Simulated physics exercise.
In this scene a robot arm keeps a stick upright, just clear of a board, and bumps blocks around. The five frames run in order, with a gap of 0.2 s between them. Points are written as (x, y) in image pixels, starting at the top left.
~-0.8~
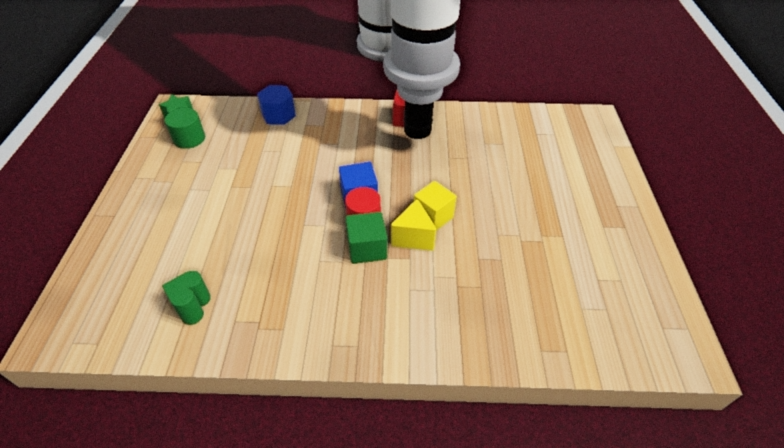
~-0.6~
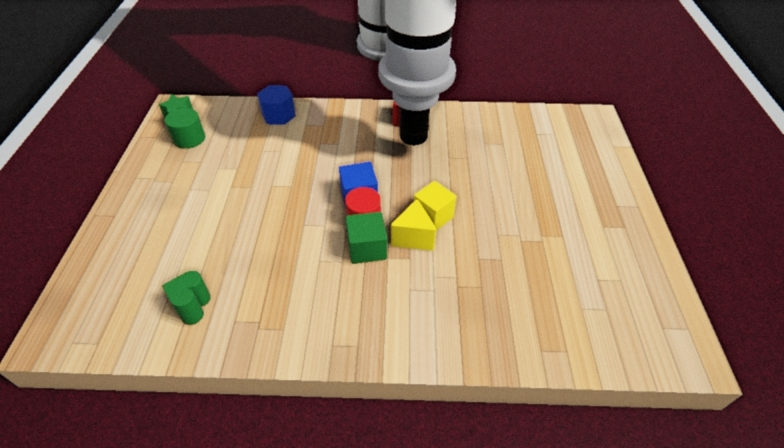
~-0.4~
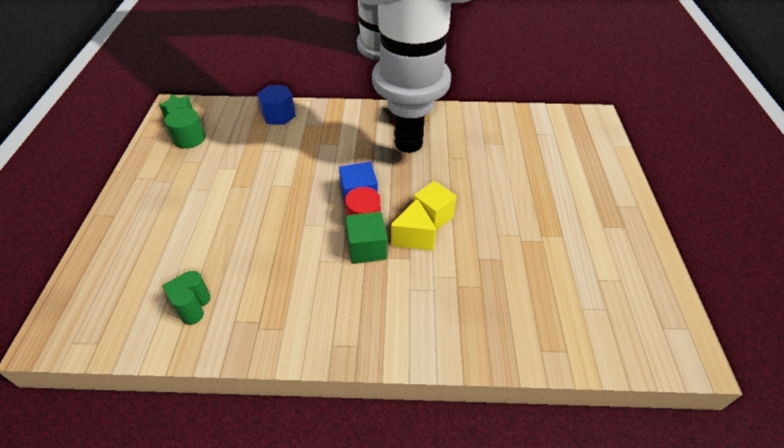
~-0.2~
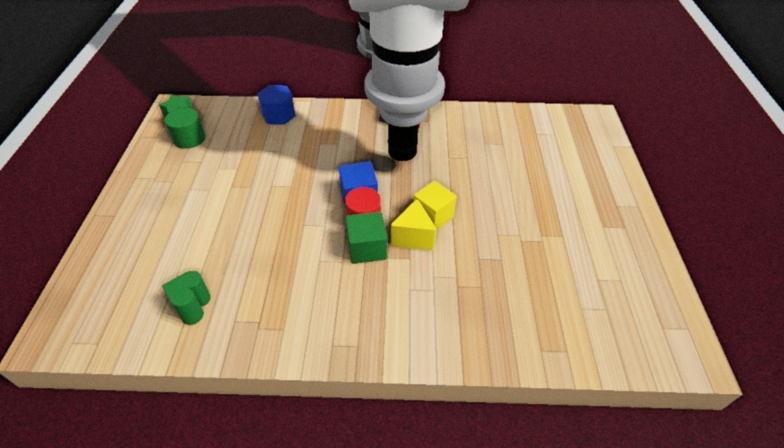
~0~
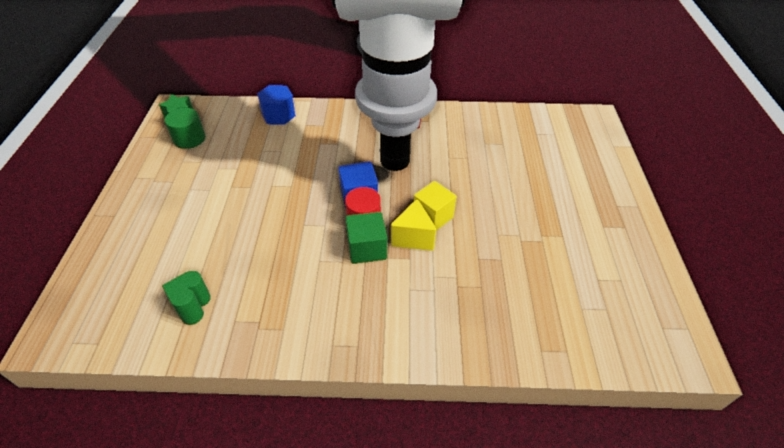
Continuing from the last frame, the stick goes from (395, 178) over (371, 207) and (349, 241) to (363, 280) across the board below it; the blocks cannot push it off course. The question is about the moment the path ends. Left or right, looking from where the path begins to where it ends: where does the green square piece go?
Left.
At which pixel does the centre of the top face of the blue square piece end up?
The top centre is at (334, 183).
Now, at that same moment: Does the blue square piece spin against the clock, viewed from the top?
Short answer: No.
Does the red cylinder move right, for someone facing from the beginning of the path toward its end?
Yes, that is how it ends up.
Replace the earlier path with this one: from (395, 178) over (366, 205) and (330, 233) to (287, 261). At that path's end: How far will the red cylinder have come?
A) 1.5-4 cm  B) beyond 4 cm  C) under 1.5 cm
Answer: B.
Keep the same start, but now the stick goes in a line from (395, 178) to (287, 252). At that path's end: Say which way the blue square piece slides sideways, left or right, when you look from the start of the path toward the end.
Displaced right.
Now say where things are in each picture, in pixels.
Stick tip at (418, 131); block tops, blue square piece at (358, 174); red cylinder at (363, 199); green square piece at (366, 227); yellow triangular piece at (415, 217), in the first frame.
Stick at (414, 138); blocks unchanged, in the second frame.
Stick at (409, 145); blocks unchanged, in the third frame.
Stick at (403, 153); blocks unchanged, in the fourth frame.
Stick at (395, 162); blue square piece at (358, 174); red cylinder at (363, 199); green square piece at (366, 227); yellow triangular piece at (415, 217), in the fifth frame.
On the path given first. One third of the way, stick at (370, 191); blue square piece at (338, 180), turned 20° clockwise; red cylinder at (351, 206); green square piece at (365, 232), turned 15° anticlockwise.
Two thirds of the way, stick at (348, 225); blue square piece at (334, 183), turned 40° clockwise; red cylinder at (319, 238); green square piece at (363, 250), turned 50° anticlockwise.
At the end, stick at (362, 264); blue square piece at (334, 183), turned 40° clockwise; red cylinder at (313, 250); green square piece at (381, 293), turned 55° anticlockwise; yellow triangular piece in place.
